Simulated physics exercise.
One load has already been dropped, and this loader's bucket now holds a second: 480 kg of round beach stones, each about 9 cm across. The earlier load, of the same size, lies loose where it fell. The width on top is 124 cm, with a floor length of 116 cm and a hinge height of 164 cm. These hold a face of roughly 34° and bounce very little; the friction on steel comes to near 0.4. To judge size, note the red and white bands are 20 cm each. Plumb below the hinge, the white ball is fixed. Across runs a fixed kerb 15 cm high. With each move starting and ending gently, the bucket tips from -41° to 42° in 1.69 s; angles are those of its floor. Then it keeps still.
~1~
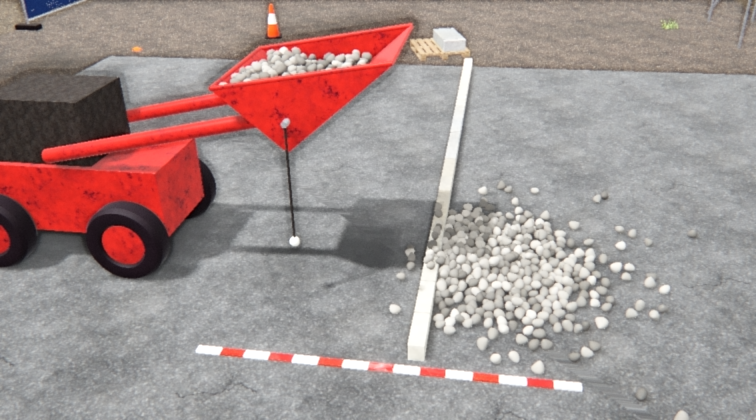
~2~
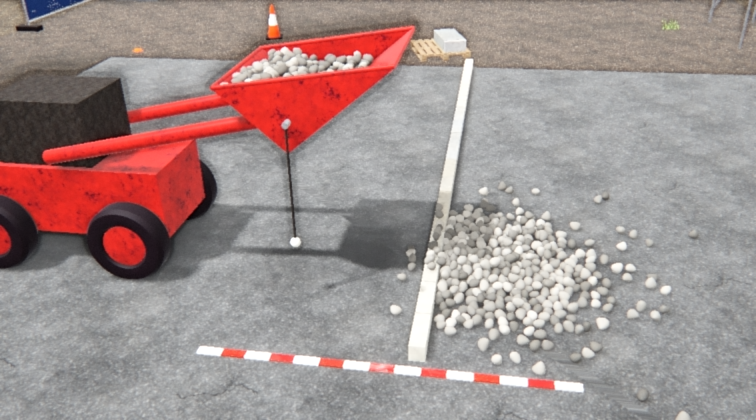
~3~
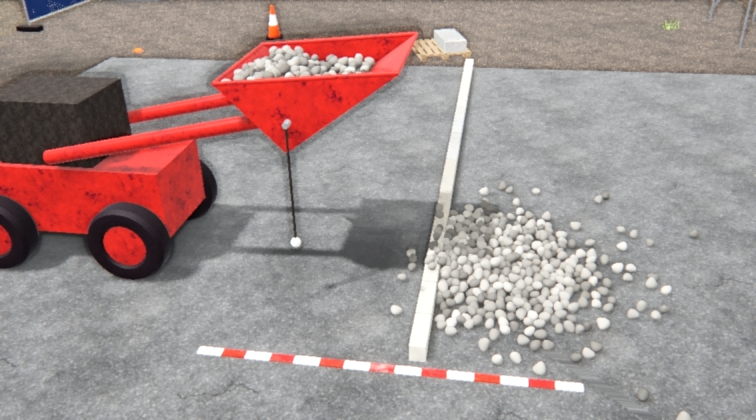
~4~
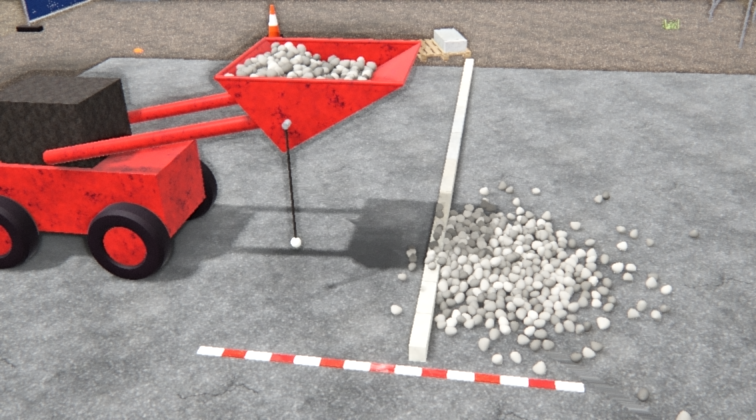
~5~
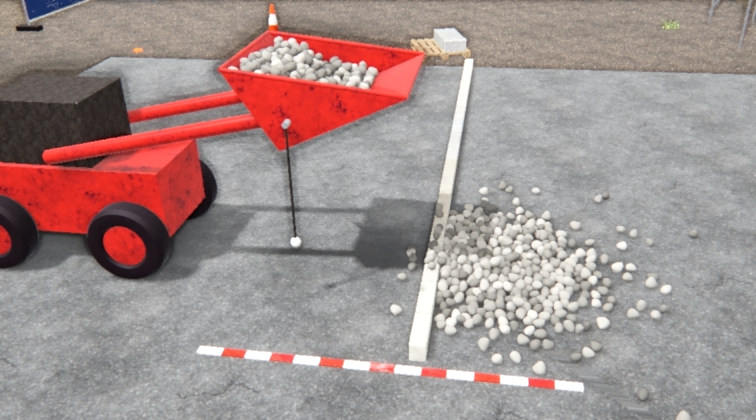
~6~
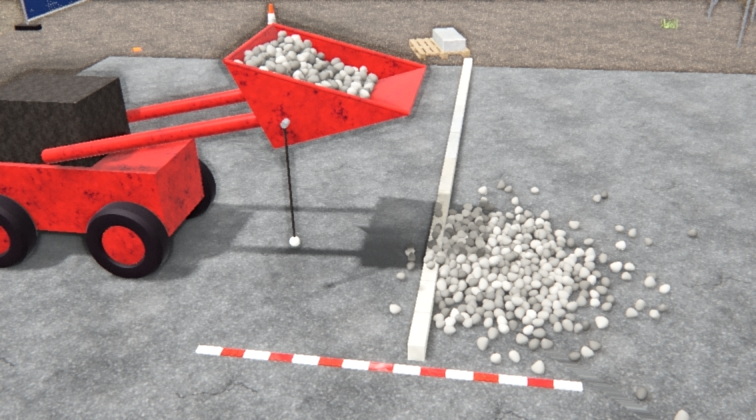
A red loader slowly tilts its raised bucket of pale stones downward toward the right.
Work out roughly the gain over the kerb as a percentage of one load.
Close to 47 parts in a hundred.
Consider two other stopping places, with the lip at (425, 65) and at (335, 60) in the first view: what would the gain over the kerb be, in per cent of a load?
Close to 85 per cent, followed by close to 5 per cent.
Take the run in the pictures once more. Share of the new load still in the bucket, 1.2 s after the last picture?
Estimate: 35 % remaining inside, roughly.
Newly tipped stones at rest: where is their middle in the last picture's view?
The centre sits about (431, 254).
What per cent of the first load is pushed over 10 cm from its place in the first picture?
I'd say roughly 10 per cent of them.
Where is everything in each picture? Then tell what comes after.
The first frame shows lip at (392, 63), floor tilted -41°, highest stones at (307, 61). The earlier load is highest near (447, 246), 20 cm above ground level, 4 % on this side of the kerb, 96 % over the kerb.
The second frame shows lip at (394, 67), floor tilted -40°, highest stones at (299, 61).
The third frame shows lip at (398, 73), floor tilted -36°, highest stones at (278, 59).
The fourth frame shows lip at (403, 84), floor tilted -31°, highest stones at (273, 55).
The fifth frame shows lip at (407, 98), floor tilted -25°, highest stones at (276, 50).
The sixth frame shows lip at (409, 113), floor tilted -17°, highest stones at (276, 45).
Then, 0.7 s after the last picture the floor is at 29°; in per cent of one load, 100 in the bucket, 4 on this side of the kerb, 96 over the kerb; the foremost stones are at (716, 305).
Then, 1.2 s after the last picture the floor is at 42°; in per cent of one load, 35 in the bucket, 62 on this side of the kerb, 103 over the kerb; the foremost stones are at (716, 305).
Then, 1.5 s after the last picture the floor is at 42°; in per cent of one load, 1 in the bucket, 68 on this side of the kerb, 131 over the kerb; the foremost stones are at (716, 305).
Then, 4.4 s after the last picture the floor is at 42°; in per cent of one load, 0 in the bucket, 57 on this side of the kerb, 143 over the kerb; the foremost stones are at (726, 305). Net gain over the kerb, 47.
